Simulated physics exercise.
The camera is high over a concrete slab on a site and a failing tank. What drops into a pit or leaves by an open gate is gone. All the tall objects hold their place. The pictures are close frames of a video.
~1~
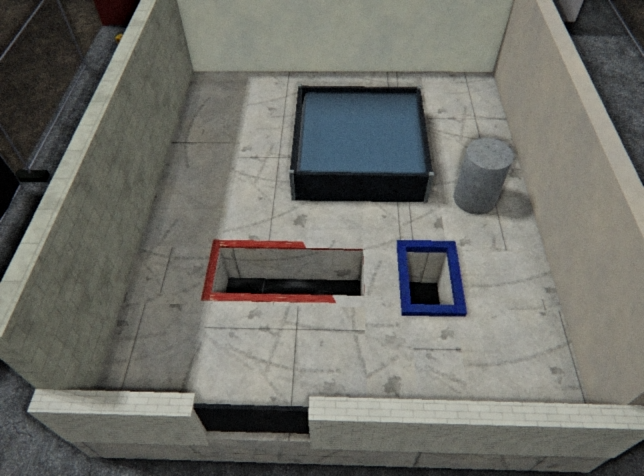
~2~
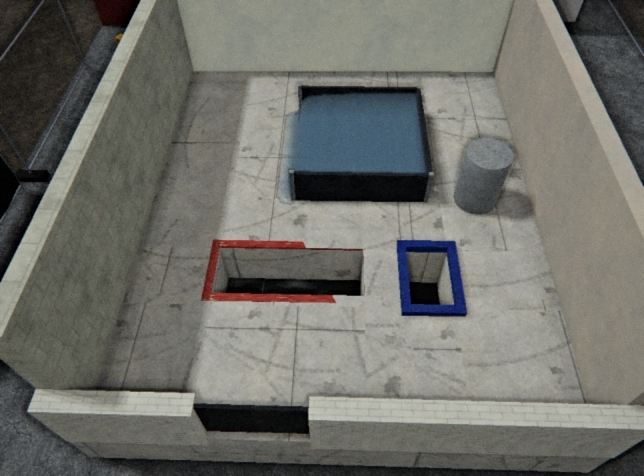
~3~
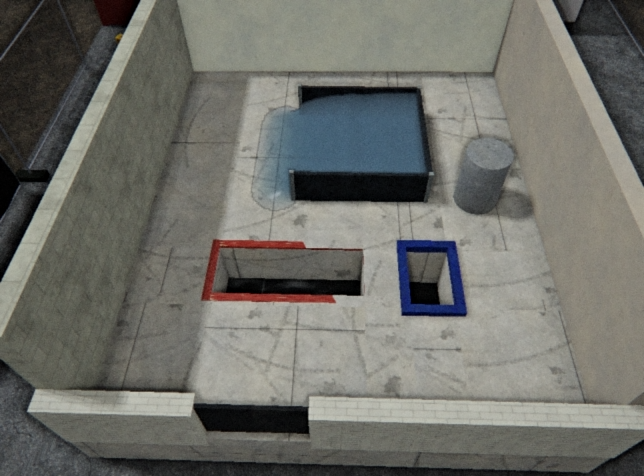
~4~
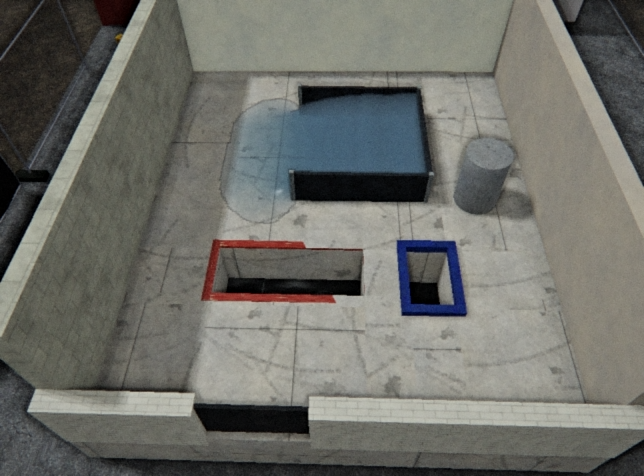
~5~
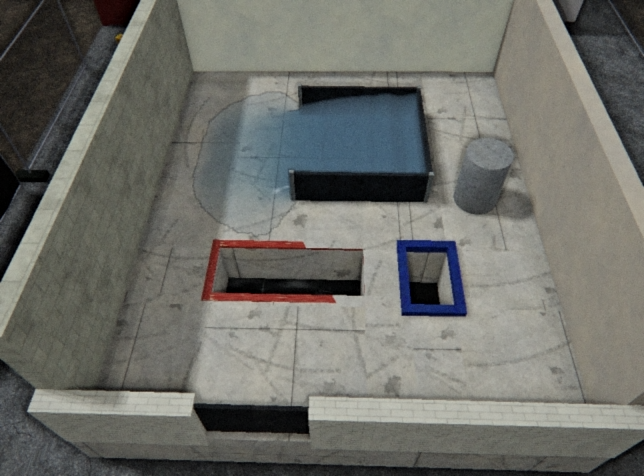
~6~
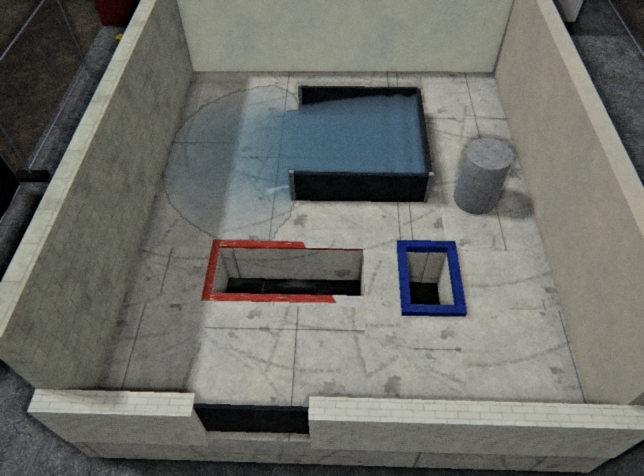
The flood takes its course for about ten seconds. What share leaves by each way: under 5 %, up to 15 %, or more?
In the end: The gate takes not even 5 %; the red pit takes above 15 %; the blue pit takes not even 5 %.
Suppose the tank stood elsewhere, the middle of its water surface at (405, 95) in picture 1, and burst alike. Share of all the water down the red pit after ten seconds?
In per cent: Red 30.
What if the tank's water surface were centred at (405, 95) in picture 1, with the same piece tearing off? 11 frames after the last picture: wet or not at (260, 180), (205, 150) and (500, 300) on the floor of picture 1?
In that order: Covered, wet, no water.
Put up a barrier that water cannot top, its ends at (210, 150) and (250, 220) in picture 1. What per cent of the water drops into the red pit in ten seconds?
Roughly, in per cent: Red 20.
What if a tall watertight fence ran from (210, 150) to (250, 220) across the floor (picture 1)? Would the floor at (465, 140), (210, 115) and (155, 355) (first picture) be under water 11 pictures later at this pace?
In that order: Not flooded, flooded, dry.
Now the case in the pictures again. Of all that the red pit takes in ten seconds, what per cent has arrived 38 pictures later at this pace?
Some 40 per cent.
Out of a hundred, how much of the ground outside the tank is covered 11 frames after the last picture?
About 30 per cent.
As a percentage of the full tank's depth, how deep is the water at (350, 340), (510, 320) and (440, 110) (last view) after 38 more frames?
About 6, 4 and 6 per cent.
A moment on, water covers 25 % of the floor; the gate 0 %, the red pit 0 %, the blue pit 0 %.
Next, water covers 30 % of the floor; the gate 0 %, the red pit 0 %, the blue pit 0 %.
Then, water covers 45 % of the floor; the gate 0 %, the red pit 2 %, the blue pit 0 %.
Later, water covers 75 % of the floor; the gate 0 %, the red pit 7 %, the blue pit 0 %.
In the end, water covers 95 % of the floor; the gate 0 %, the red pit 17 %, the blue pit 0 %.
